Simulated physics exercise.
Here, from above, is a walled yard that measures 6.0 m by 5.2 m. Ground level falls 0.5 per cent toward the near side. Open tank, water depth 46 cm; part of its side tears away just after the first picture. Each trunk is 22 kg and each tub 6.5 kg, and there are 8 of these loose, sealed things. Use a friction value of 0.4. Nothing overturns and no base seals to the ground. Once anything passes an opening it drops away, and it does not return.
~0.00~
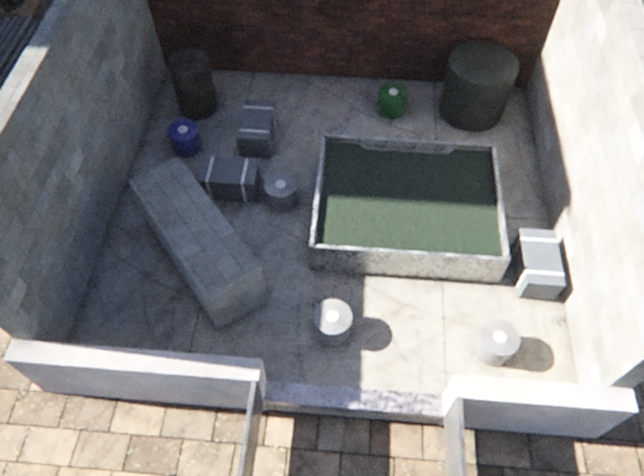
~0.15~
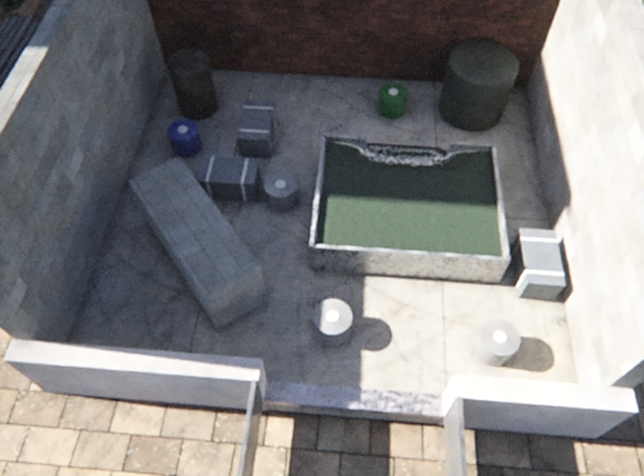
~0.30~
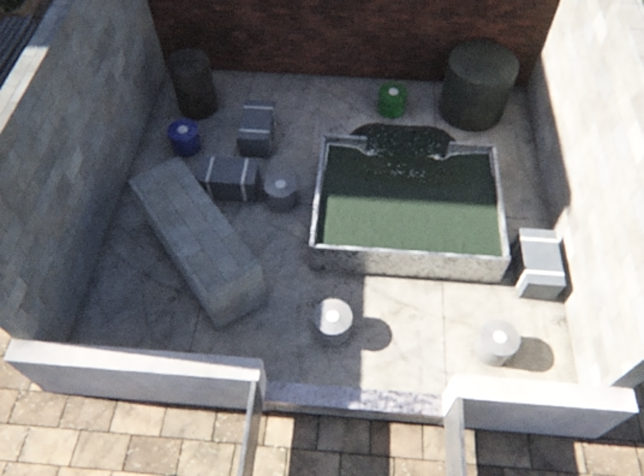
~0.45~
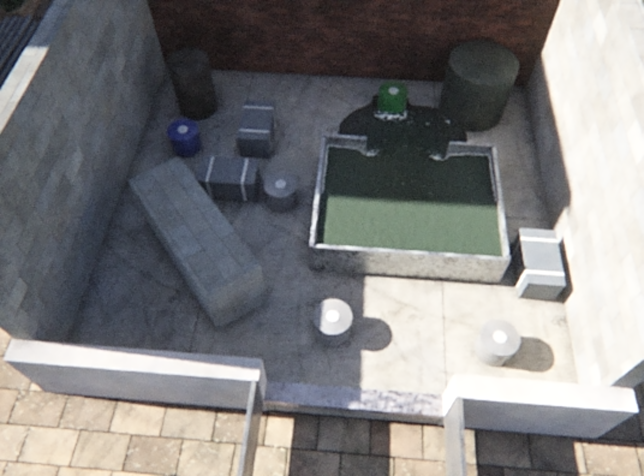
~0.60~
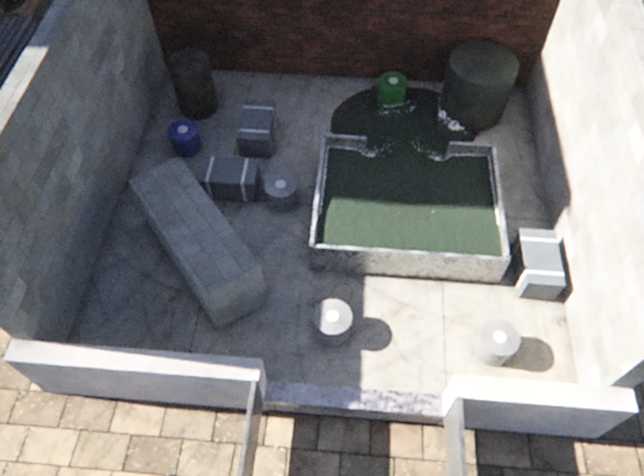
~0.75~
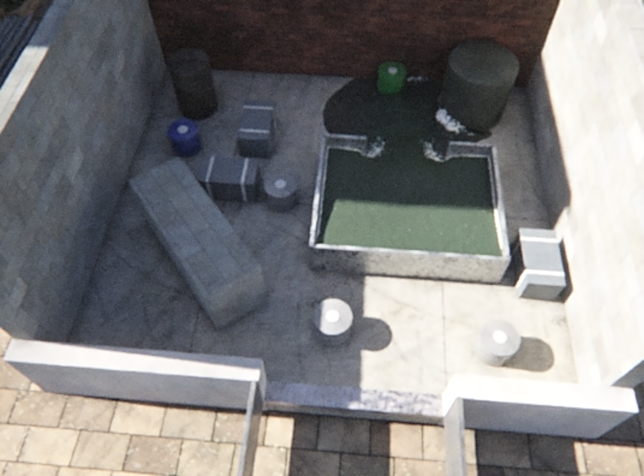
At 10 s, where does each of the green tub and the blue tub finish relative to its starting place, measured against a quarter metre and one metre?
At that moment, the green tub is more than one metre away; the blue tub is more than one metre away.
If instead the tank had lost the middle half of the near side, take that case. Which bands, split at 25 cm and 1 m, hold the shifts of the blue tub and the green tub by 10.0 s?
Log: Blue tub negligible displacement; green tub negligible displacement.
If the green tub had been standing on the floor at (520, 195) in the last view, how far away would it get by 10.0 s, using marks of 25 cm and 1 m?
In the end it is hauled off.
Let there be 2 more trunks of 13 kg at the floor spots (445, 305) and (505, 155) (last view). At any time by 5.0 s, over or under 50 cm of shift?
So that's behind the line and then across the line.
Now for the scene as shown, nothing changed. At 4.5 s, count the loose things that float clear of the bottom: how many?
The number is 1.
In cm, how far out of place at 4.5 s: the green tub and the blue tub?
Roughly 200 and 100 cm by then.
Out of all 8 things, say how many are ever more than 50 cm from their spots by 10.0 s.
I count 8.
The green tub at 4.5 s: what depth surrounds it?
Close to 4 centimetres.
After 2.0 s the green tub is near (356, 71), 0.7 m from its start, afloat; the blue tub is near (183, 130), 0.0 m from its start, aground; 0 of 8 are out; 1 afloat.
After 4.5 s the green tub is near (290, 161), 2.1 m from its start, aground; the blue tub is near (141, 182), 1.1 m from its start, afloat; 0 of 8 are out; 1 afloat.
After 7.0 s the green tub is near (302, 173), 2.1 m from its start, aground; the blue tub is near (180, 340), 3.3 m from its start, afloat; 0 of 8 are out; 2 afloat.
After 10.0 s the green tub is near (303, 143), 1.7 m from its start, afloat; the blue tub is near (372, 323), 4.0 m from its start, afloat; 0 of 8 are out; 7 afloat.
